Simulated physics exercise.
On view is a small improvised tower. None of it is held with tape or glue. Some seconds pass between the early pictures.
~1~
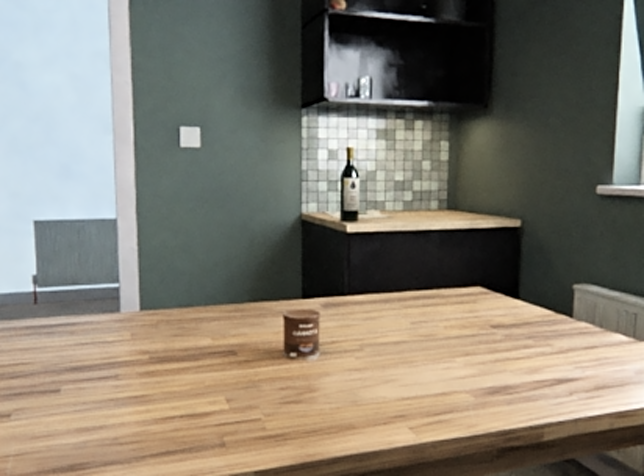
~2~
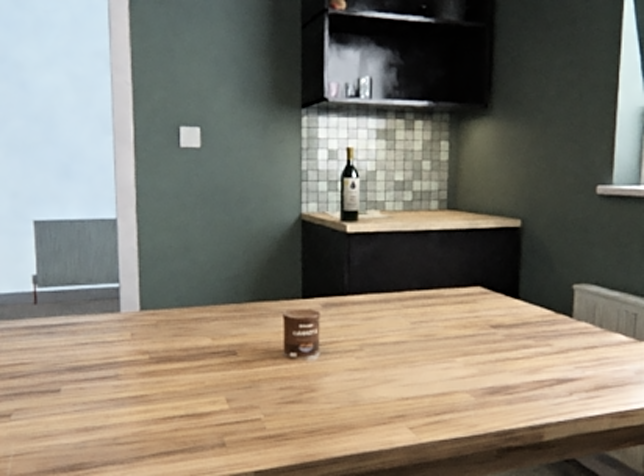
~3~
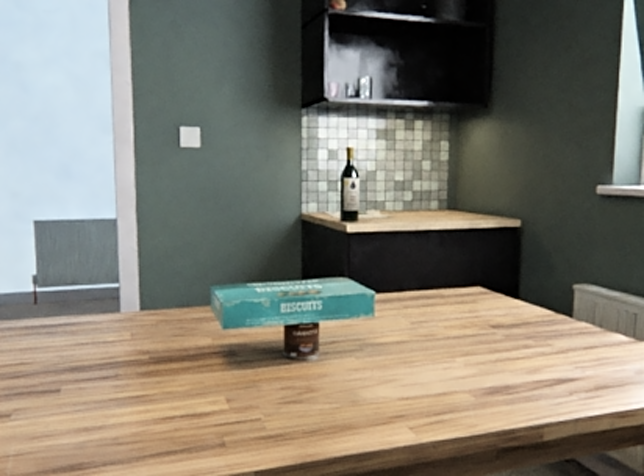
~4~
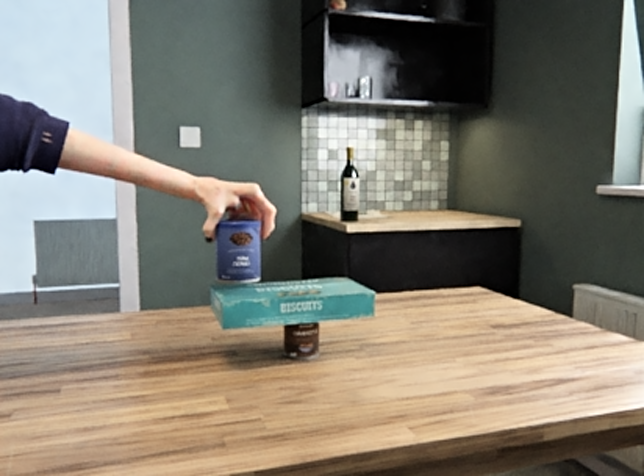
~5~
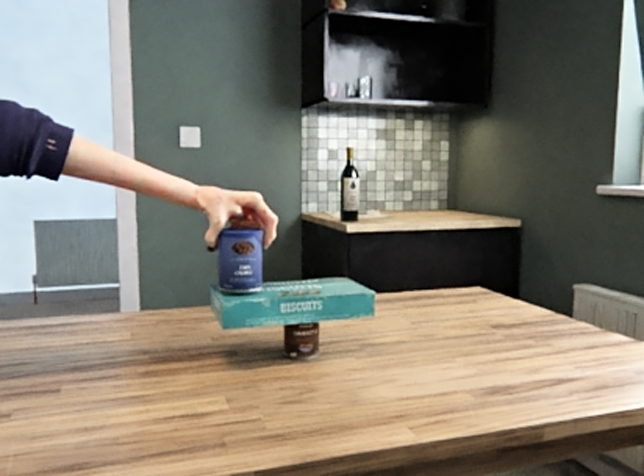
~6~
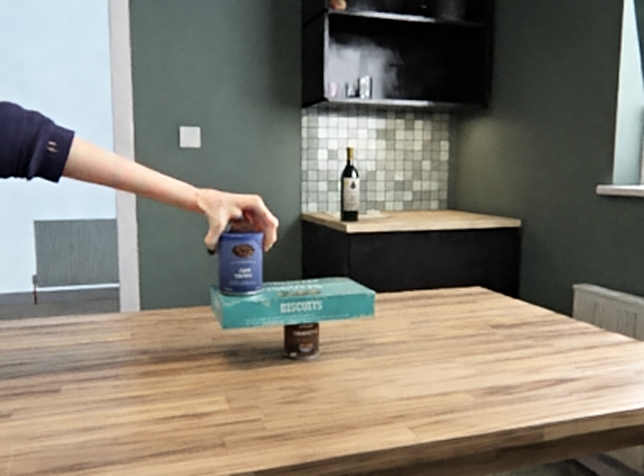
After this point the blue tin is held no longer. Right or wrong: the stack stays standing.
Wrong, it topples.
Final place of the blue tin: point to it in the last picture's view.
About (189, 366).
Then, 0.40 s after the last picture, blue tin now fallen; turquoise packet tipped 42° from how it was.
Then, 1.40 s after the last picture, turquoise packet tipped 25° from how it was; brown tin tipped 25° from how it was.
Then, 2.10 s after the last picture, turquoise packet on its side; brown tin on its side.
At rest, fallen, blue tin and turquoise packet; tipped over in the stack, brown tin. Seen from the same camera at the end, blue tin near (189, 366). The stack loses its balance.
